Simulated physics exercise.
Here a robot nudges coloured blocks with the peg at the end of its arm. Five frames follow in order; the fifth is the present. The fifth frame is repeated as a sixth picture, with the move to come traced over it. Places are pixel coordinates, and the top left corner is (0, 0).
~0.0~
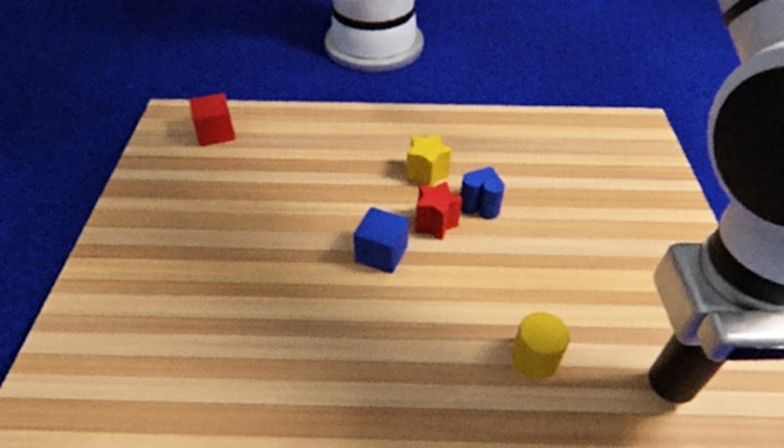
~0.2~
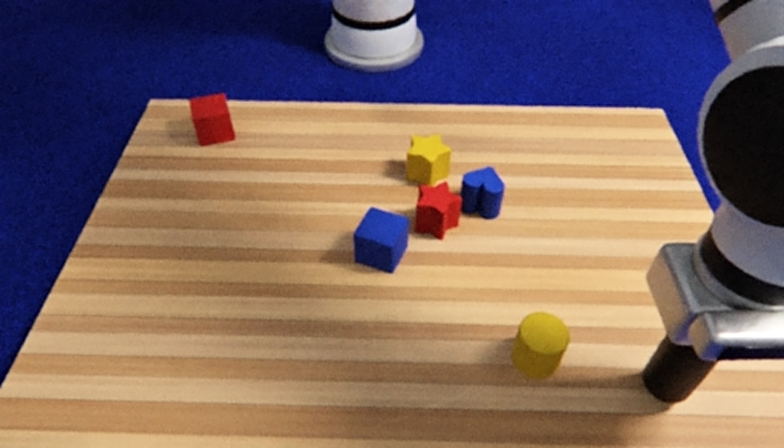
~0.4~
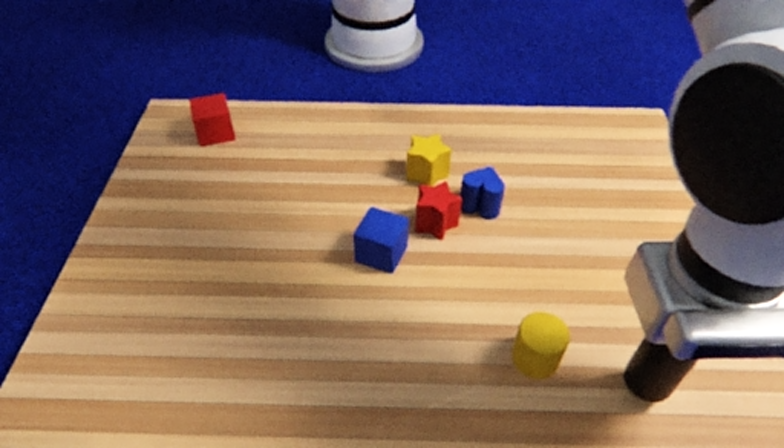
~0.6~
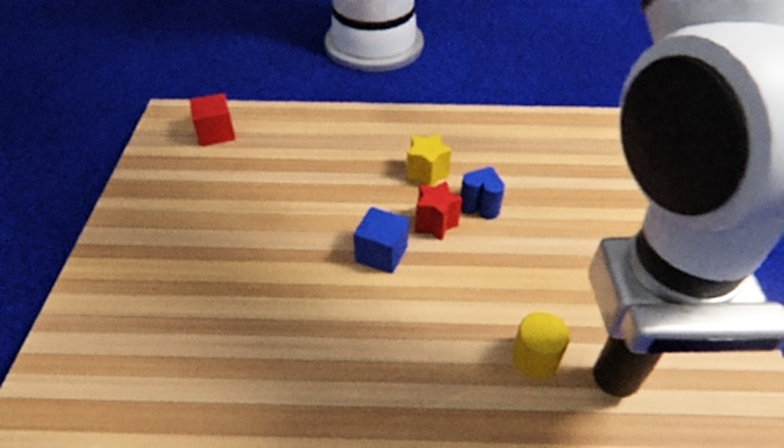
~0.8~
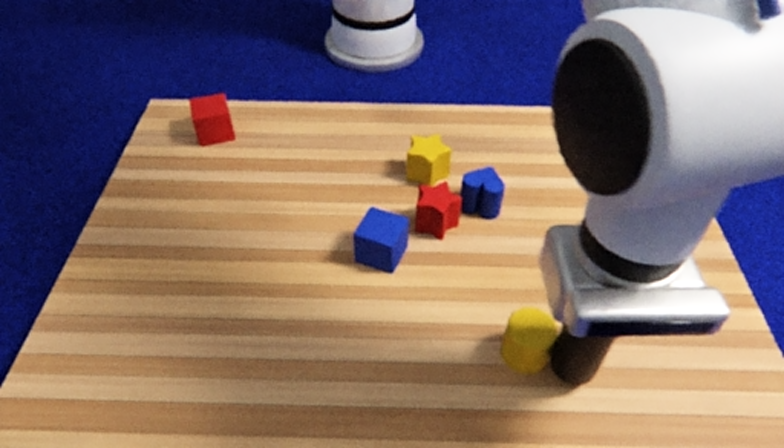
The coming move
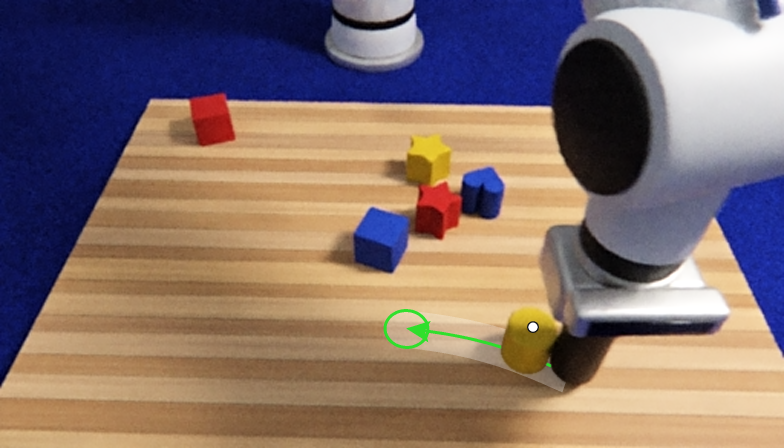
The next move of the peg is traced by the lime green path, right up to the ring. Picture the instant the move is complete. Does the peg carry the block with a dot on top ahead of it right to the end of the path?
Going by the path, no.
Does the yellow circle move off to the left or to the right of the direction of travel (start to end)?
Well, taking the path from its start to its end as straight ahead, the yellow circle moves to the right.
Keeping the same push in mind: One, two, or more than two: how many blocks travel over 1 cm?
I foresee one block being moved.
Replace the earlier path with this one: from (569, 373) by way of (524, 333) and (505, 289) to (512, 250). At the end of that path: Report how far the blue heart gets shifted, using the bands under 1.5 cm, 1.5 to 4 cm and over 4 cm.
That block covers short of 1.5 cm.
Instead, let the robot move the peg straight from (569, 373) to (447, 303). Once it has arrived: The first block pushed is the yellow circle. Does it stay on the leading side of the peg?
Final position: Ahead.
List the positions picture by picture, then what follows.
Peg tip at (672, 383); block tops, blue square block at (381, 225); yellow circle at (545, 332), in the first frame.
Peg at (665, 383); blocks unchanged, in the second frame.
Peg at (647, 382); blocks unchanged, in the third frame.
Peg at (615, 378); blocks unchanged, in the fourth frame.
Peg at (572, 366); blue square block at (381, 225); yellow circle at (533, 327), in the fifth frame.
Path on the board, from (569, 373) via (514, 351) and (460, 337), ending at (406, 329); the dot is on the yellow circle.
The first path, step by step. One third of the way, peg at (515, 343); yellow circle at (478, 303).
Two thirds of the way, peg at (459, 328); yellow circle at (430, 281).
At the end, peg at (407, 320); blue square block in place; yellow circle at (400, 266).
